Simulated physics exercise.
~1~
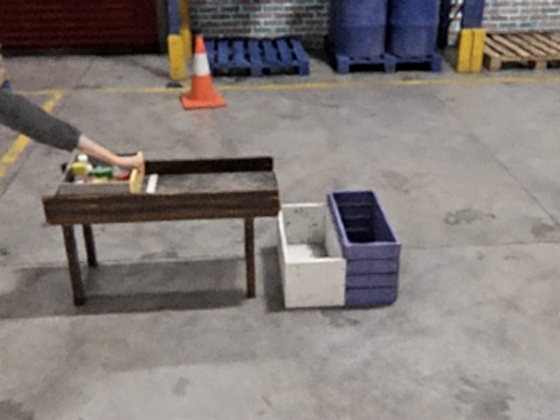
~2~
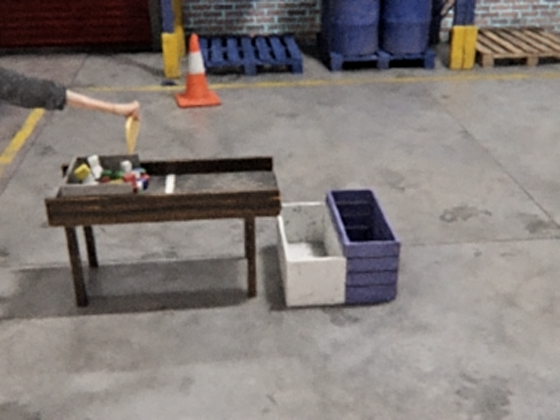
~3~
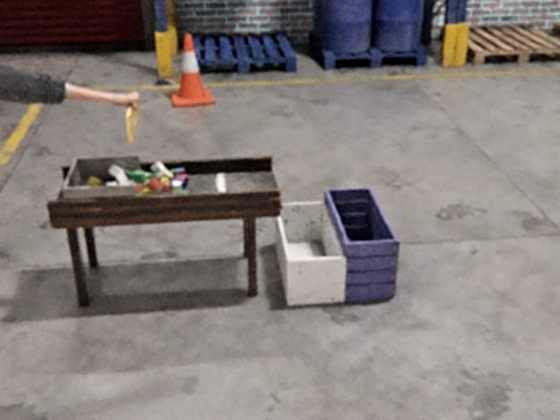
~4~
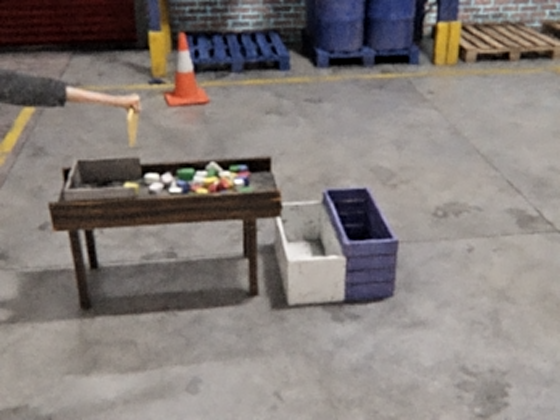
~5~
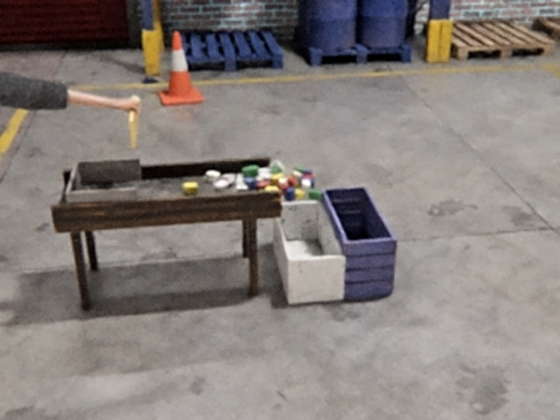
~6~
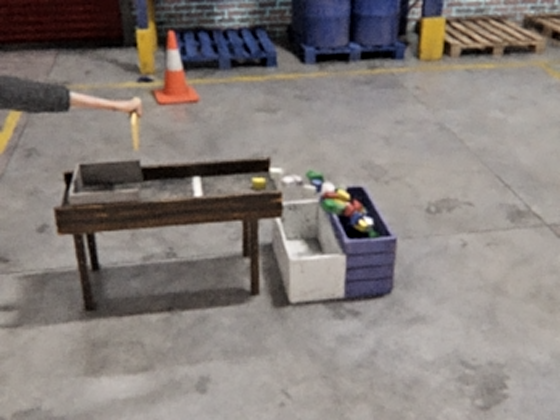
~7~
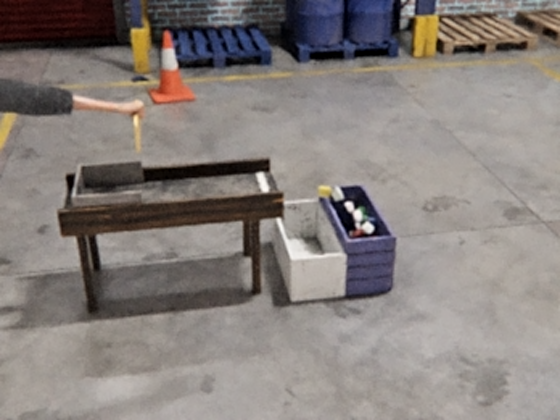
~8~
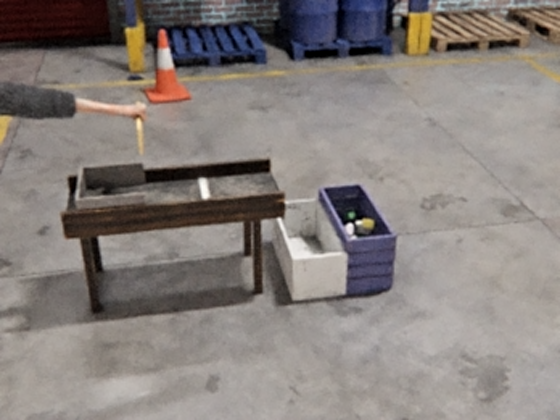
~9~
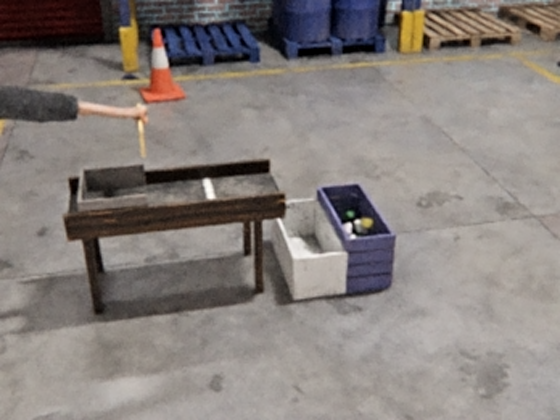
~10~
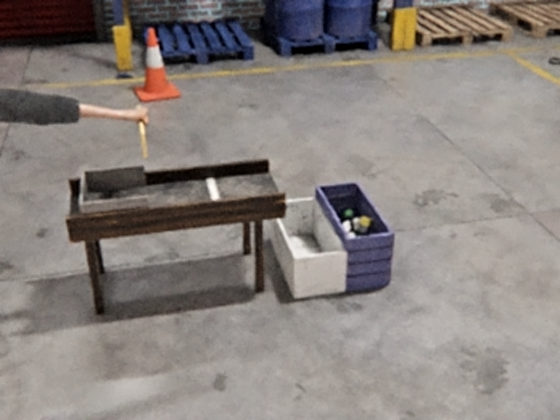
The clip opens on a hand holding a gate at the left end of a dark, table-like conveyor, with colourful toy bricks penned behind it and a white tote and a blue tote standing to the right. The hand lifts the gate, and the bricks begin riding the belt to the right. They spread into a loose stream as they near the far end. The leading bricks spill off the edge and fly over the white tote into the blue one. A last yellow piece trails behind, then drops in too, leaving the belt empty, the white tote empty and the bricks resting in the blue tote.
